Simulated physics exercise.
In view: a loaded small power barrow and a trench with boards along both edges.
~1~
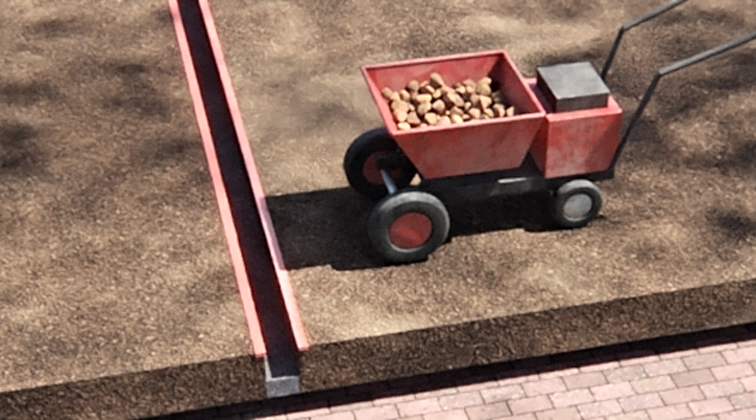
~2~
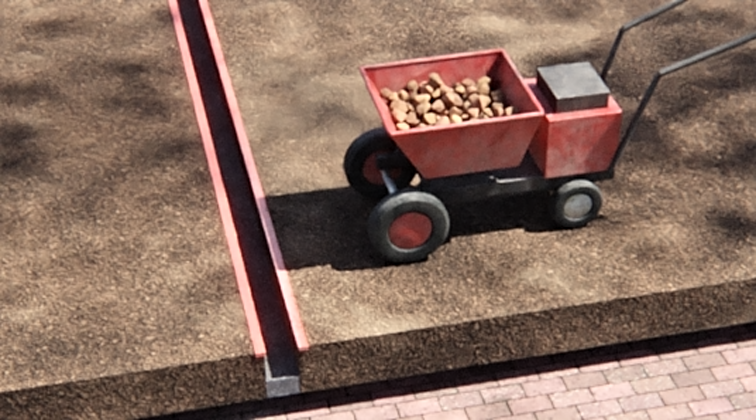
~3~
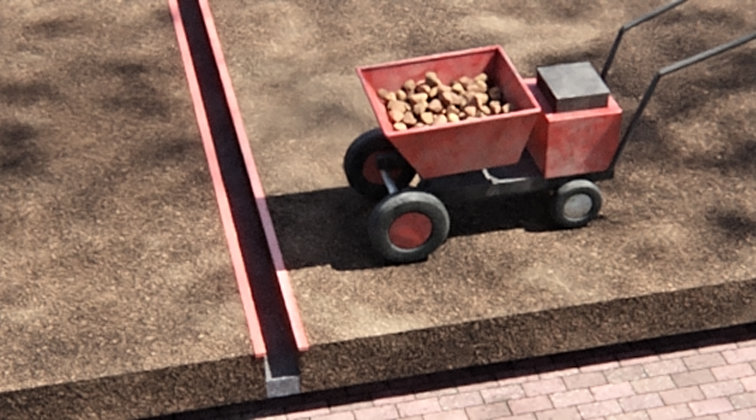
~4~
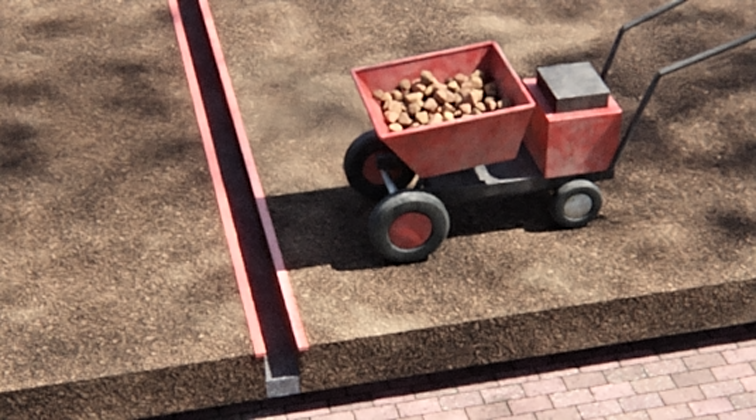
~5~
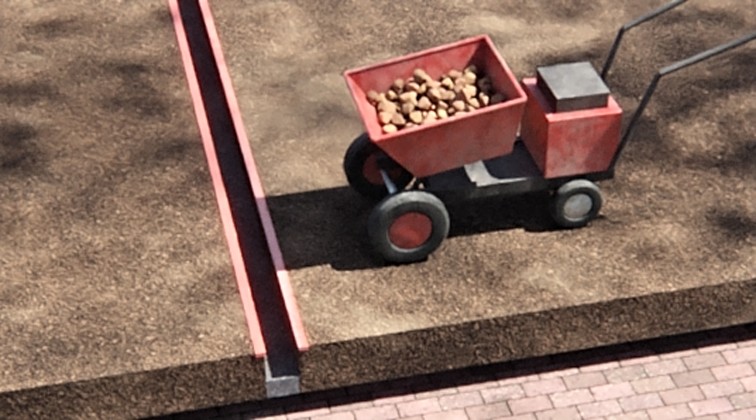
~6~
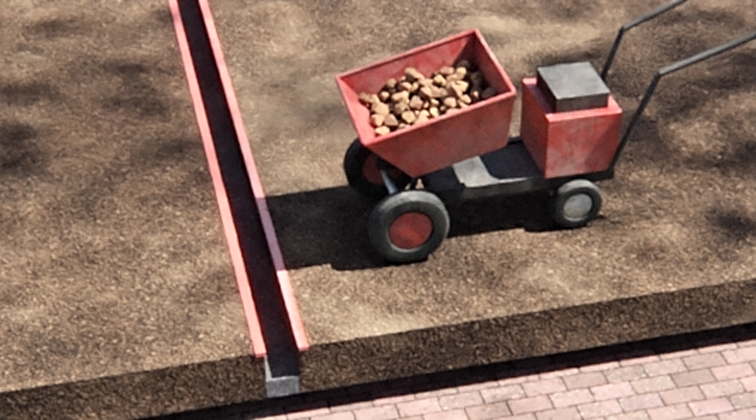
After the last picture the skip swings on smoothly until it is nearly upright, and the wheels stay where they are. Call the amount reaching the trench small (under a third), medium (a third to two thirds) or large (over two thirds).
Medium.
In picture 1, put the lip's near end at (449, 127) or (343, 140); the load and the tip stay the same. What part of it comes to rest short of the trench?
It comes out near 60 in a hundred for the first and near 0 in a hundred for the second.
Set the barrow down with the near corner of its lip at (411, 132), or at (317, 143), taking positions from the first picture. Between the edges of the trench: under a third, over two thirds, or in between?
Try one, one to two thirds; try two, under a third.
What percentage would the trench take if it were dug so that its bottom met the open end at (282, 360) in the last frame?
Estimated share: Approx. 40 %.
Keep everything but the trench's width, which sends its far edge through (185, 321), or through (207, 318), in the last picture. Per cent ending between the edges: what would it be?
First some 100, then 100 per cent.
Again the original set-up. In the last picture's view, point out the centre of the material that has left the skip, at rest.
Near (249, 241), more or less.
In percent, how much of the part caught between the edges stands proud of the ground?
Around 25 in a hundred.
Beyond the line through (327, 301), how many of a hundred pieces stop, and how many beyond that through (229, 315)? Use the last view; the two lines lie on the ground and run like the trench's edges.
Some 100 and some 20 per cent, respectively.
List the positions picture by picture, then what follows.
The first frame shows lip of the skip near (392, 134), level; top of the load near (456, 113), clay clods; first edge of the trench near (291, 305); far edge near (250, 311), the trench under half as wide as the skip, and about as deep as wide.
The second frame shows lip of the skip near (391, 134), level; top of the load near (455, 113).
The third frame shows lip of the skip near (387, 136), tipped barely; top of the load near (452, 111).
The fourth frame shows lip of the skip near (381, 137), tipped barely; top of the load near (461, 105).
The fifth frame shows lip of the skip near (374, 140), tipped a little; top of the load near (460, 92).
The sixth frame shows lip of the skip near (365, 144), tipped a little; top of the load near (451, 89); first edge of the trench near (291, 305); far edge near (250, 311).
Shortly afterwards, skip tipped steeply; the whole lot in the skip.
Next, skip tipped right over; all but a few in the skip; only a few short of the trench; a little in or heaped over the trench; only a few beyond it; only a few falling.
Some moments later, skip tipped right over; near a quarter in the skip; a little short of the trench; near half in or heaped over the trench; near a quarter beyond it.
In the end, skip tipped right over; a little short of the trench; near half in or heaped over the trench; near a third beyond it.
